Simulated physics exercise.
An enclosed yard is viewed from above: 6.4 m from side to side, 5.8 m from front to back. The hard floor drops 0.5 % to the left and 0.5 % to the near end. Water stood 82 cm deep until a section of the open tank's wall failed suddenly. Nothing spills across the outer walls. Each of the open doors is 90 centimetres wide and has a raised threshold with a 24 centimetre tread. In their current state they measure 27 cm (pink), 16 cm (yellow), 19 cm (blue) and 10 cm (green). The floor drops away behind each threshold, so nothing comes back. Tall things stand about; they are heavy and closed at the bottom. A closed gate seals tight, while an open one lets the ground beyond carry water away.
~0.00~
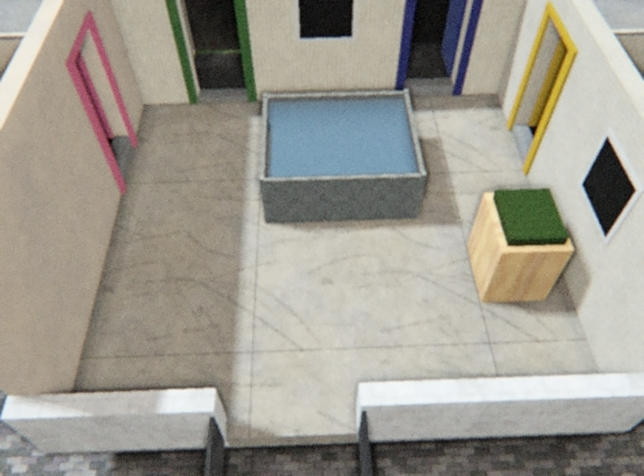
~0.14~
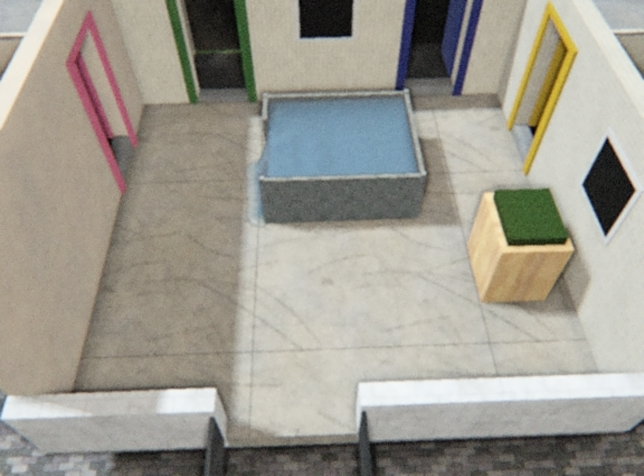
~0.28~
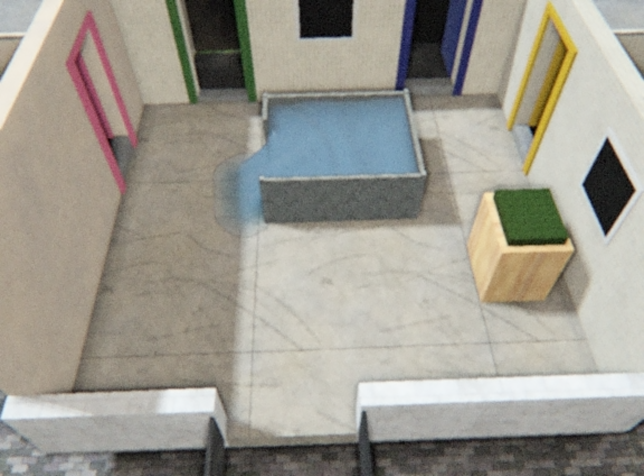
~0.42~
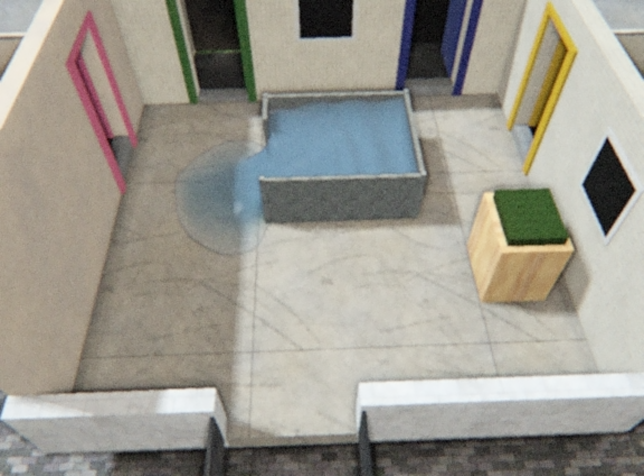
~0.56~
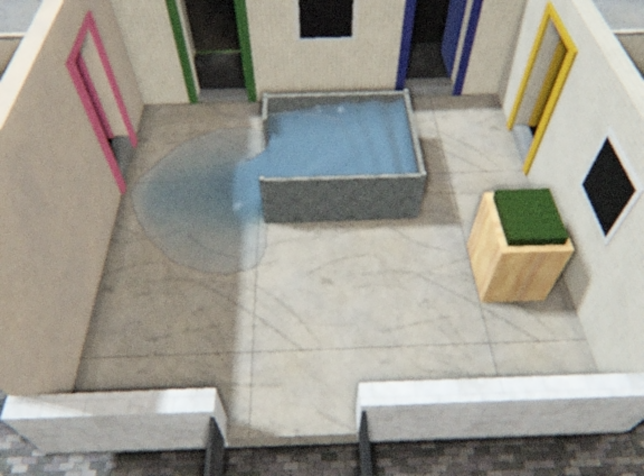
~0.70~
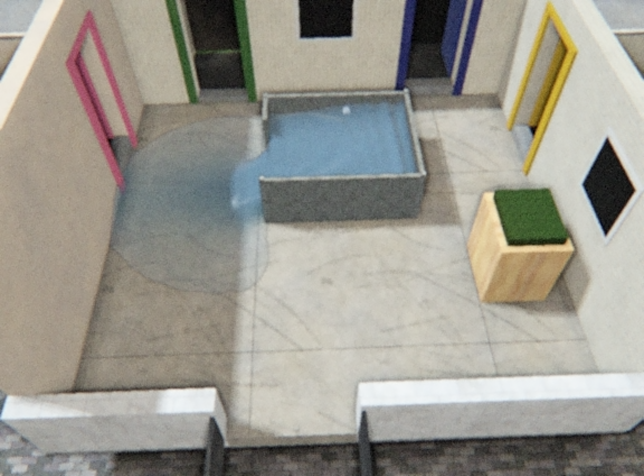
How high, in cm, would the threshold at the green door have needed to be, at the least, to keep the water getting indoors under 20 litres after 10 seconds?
About 9.5 cm.
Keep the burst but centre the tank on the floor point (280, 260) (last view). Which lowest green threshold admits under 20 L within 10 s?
It should be around 16 cm high.
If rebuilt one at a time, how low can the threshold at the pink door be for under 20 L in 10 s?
Pink - roughly 34 cm.
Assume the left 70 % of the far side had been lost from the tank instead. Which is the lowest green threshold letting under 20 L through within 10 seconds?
I'd say close to 21 cm.
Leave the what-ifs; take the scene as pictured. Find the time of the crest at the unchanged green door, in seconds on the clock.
About 3.4 seconds.
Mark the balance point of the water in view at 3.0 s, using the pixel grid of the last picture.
Roughly (233, 209).
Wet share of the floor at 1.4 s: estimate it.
Approximately 30 %.
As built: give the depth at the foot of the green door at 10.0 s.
About 5.0 centimetres.
After 1.4 s water covers 30 % of the floor, deepest (46 cm) near (130, 211); 4 cm at the green door, 0 litres in over its 10 cm threshold.
After 3.0 s water covers 45 % of the floor, deepest (40 cm) near (69, 408); 13 cm at the green door, 2 litres in over its 10 cm threshold.
After 10.0 s water covers 100 % of the floor, deepest (14 cm) near (496, 406); 5 cm at the green door, 17 litres in over its 10 cm threshold.
At the green door as built, the water arrived by 1.0 s and peaked near 14 cm at 3.4 s.
With a threshold of 7.5 cm, 41 litres would have come in within the 10 s; with 10.5 cm, 14 litres. So under 20 litres takes about 9.5 cm.
